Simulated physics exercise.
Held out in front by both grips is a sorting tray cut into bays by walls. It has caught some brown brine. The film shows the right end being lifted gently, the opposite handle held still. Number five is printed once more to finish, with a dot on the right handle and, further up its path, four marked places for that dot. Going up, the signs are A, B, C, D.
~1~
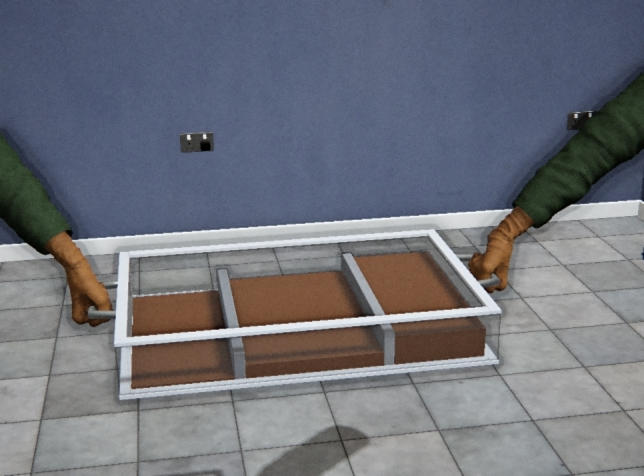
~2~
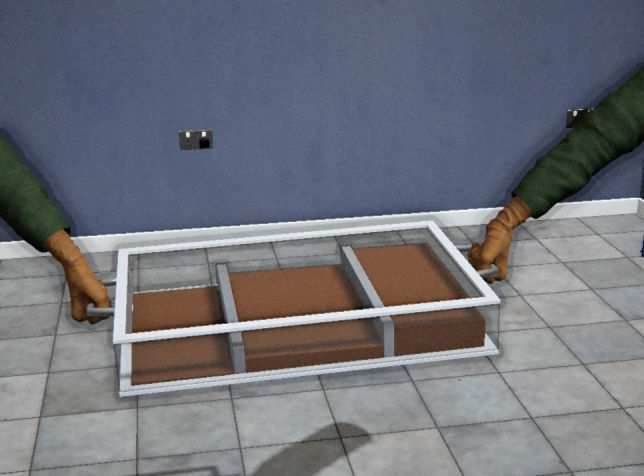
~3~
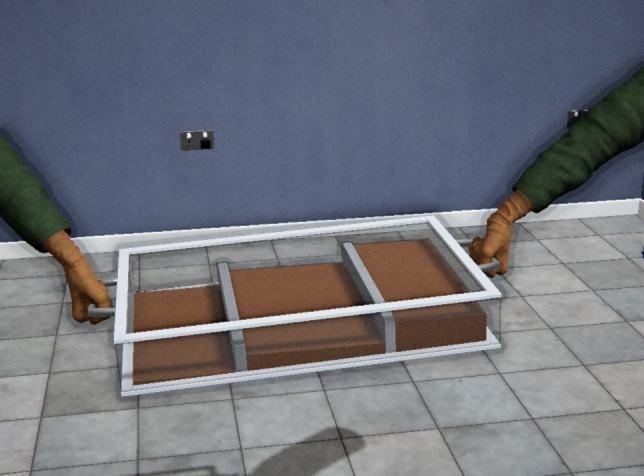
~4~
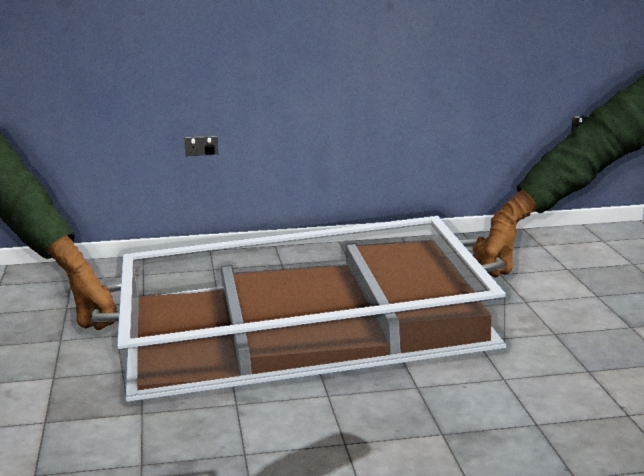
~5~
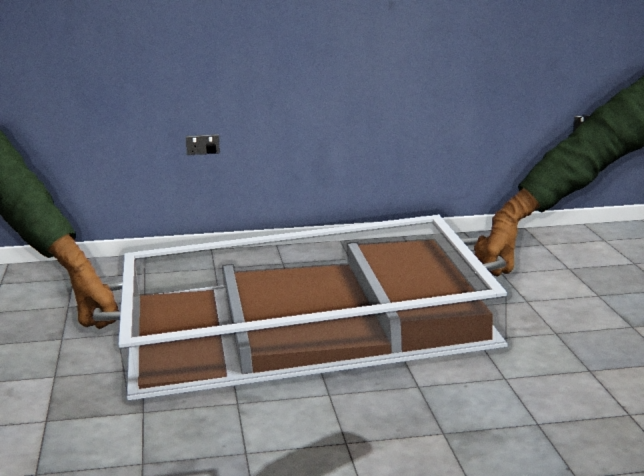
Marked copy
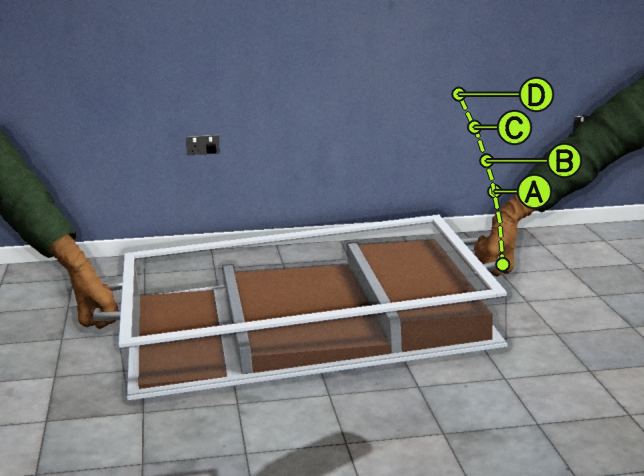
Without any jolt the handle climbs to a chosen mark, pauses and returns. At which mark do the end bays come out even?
Take B.
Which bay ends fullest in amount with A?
That is the right bay.
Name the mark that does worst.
D.
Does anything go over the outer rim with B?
No.
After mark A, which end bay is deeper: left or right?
The right one.
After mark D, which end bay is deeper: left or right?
The left end bay.
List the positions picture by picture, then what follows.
The tray is level; deepest in the right bay, at (410, 290), shallowest in the left; right handle at (485, 269).
Tipped about 1° down to the left; no wall is crossed; right handle at (485, 260).
Tipped about 2° down to the left; no wall is crossed; right handle at (486, 254).
Tipped about 3° down to the left; no wall is crossed; right handle at (490, 253).
Tipped about 3° down to the left; deepest in the right bay, at (416, 277), shallowest in the left; right handle at (491, 252).
On the marked copy, A at (494, 191); B at (486, 160); C at (474, 127); D at (458, 94).
With A, the right end bay stands much deeper than the other; nothing spills.
With B, the two end bays stand about equally deep; nothing spills.
With C, the left end bay stands much deeper than the other; nothing spills.
With D, the left end bay stands much deeper than the other; about 10 % goes over the rim.
